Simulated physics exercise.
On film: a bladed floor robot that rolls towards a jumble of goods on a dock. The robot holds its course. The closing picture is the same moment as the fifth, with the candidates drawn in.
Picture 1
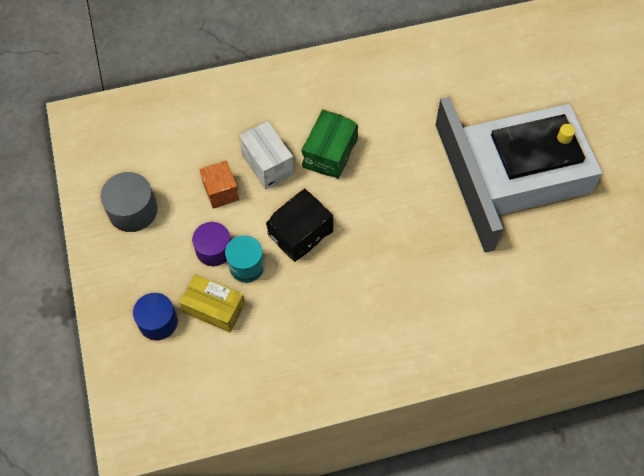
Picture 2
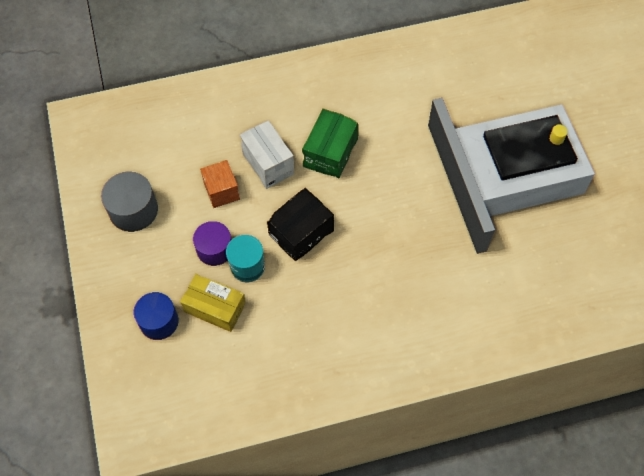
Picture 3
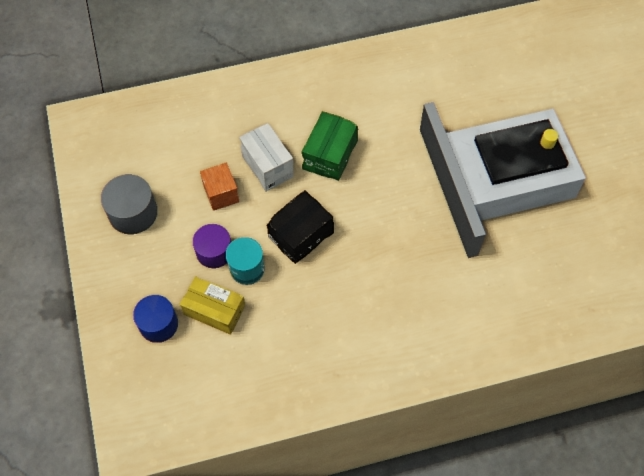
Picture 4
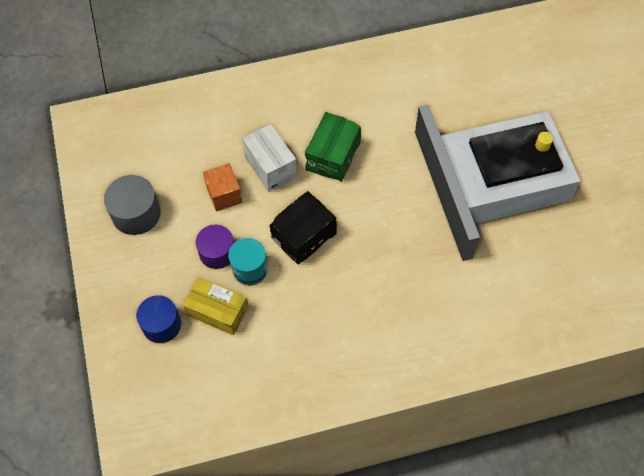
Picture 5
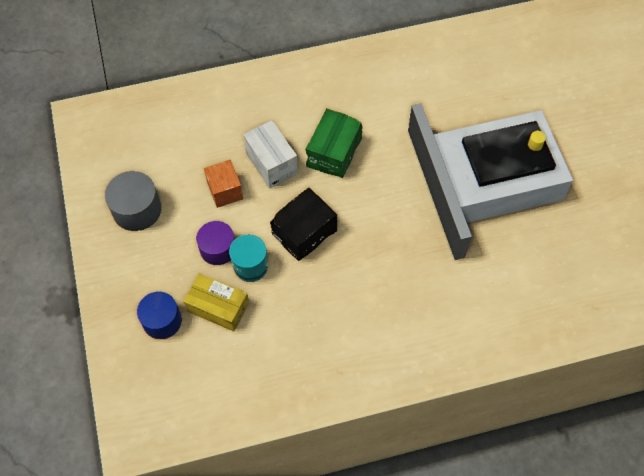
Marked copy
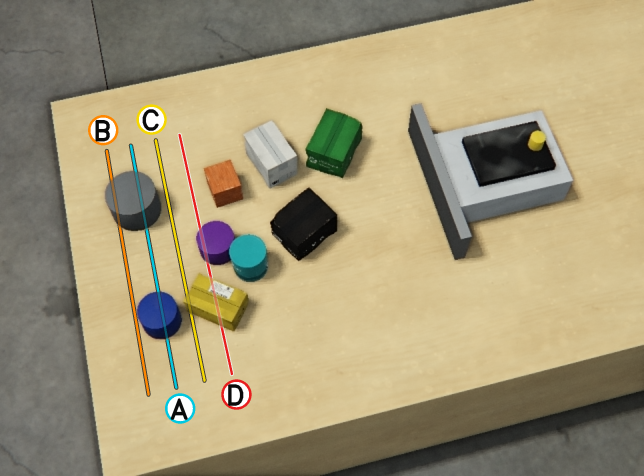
The bladed robot rolled slowly and steadily left across the dock, blade first, towards a jumble of coloured boxes and round containers, which all stayed where they were with a gap still between them.
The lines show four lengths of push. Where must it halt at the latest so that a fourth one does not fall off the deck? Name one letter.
It should halt at A.
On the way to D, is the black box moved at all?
Yes.
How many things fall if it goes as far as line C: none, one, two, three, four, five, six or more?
By then, one.
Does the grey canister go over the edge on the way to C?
Yes.
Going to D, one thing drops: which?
It is the grey canister.
On the marked copy, A at (152, 258); B at (126, 264); C at (178, 252); D at (204, 246).
Following A. Soon after the start, robot (401, 177); green box (294, 149); white box (258, 158).
Later, robot (298, 201); grey canister (91, 211); orange crate (131, 204).
In the end, robot (215, 220); grey canister over the edge; orange crate over the edge; two fallen.
As for the rest, B drops four; C is within the limit but short; D is within the limit but short.
